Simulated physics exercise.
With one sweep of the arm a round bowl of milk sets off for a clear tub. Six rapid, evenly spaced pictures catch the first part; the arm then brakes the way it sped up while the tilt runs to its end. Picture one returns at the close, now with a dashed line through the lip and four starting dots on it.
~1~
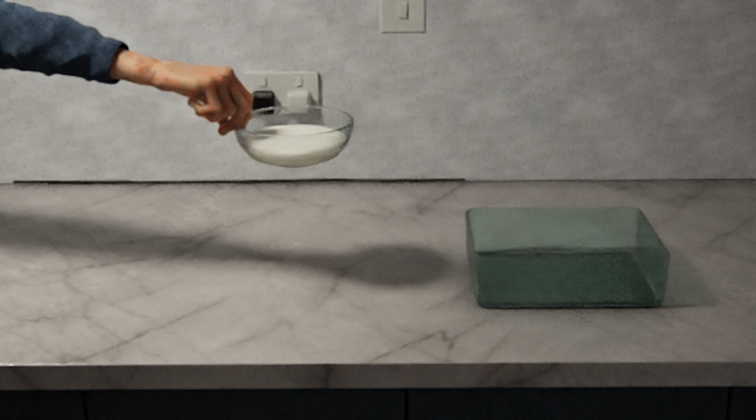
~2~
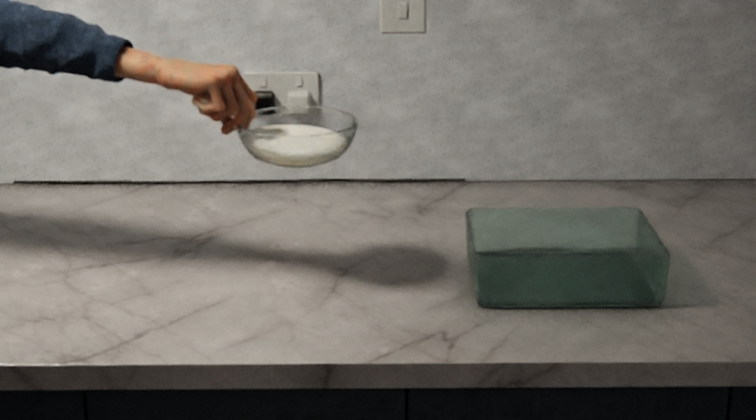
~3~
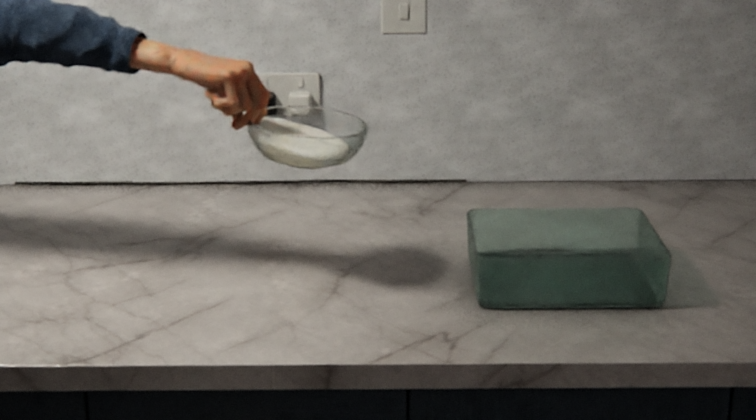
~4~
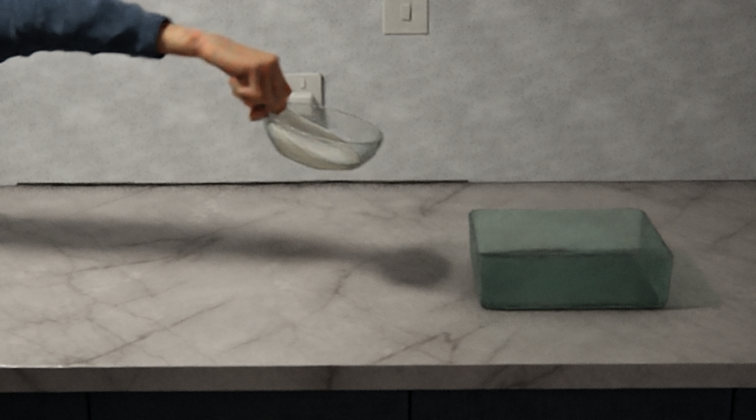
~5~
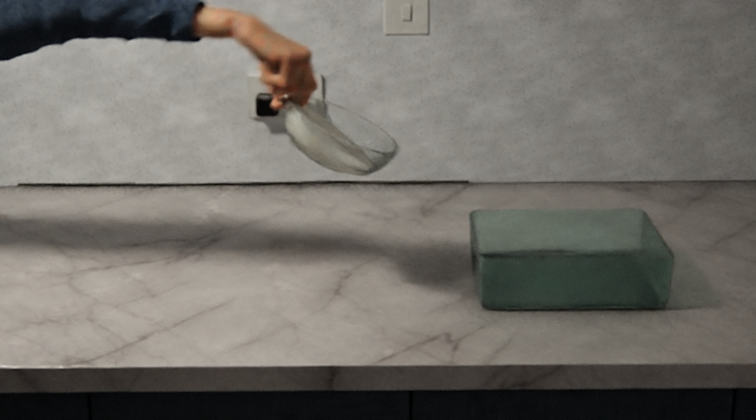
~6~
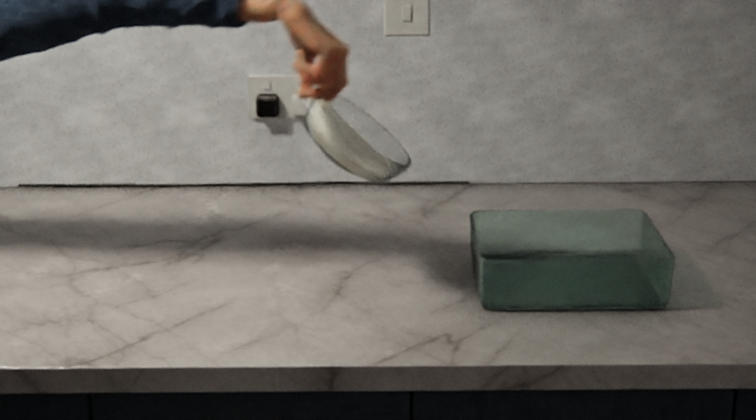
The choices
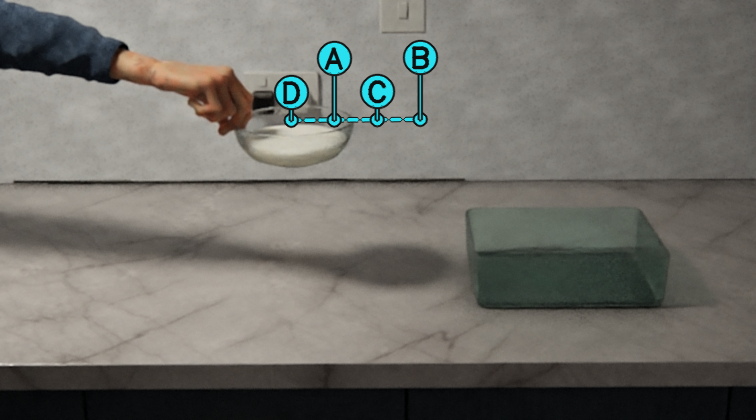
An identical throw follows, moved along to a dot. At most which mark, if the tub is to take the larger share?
Place C just does it.
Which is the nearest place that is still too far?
A it is.
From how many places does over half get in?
Two of the four.
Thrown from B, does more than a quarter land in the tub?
Yes, clearly.
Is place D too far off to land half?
Yes, that goes wrong.
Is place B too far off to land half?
No, that is safe.
In cyan, A at (334, 120); B at (420, 119); C at (377, 119); D at (291, 120).
With A, about 36 % lands in the tub, 57 % falls short and 7 % goes beside or beyond.
With B, about 76 % lands in the tub, 7 % falls short and 17 % goes beside or beyond.
With C, about 64 % lands in the tub, 24 % falls short and 12 % goes beside or beyond.
With D, about 1 % lands in the tub, 97 % falls short.
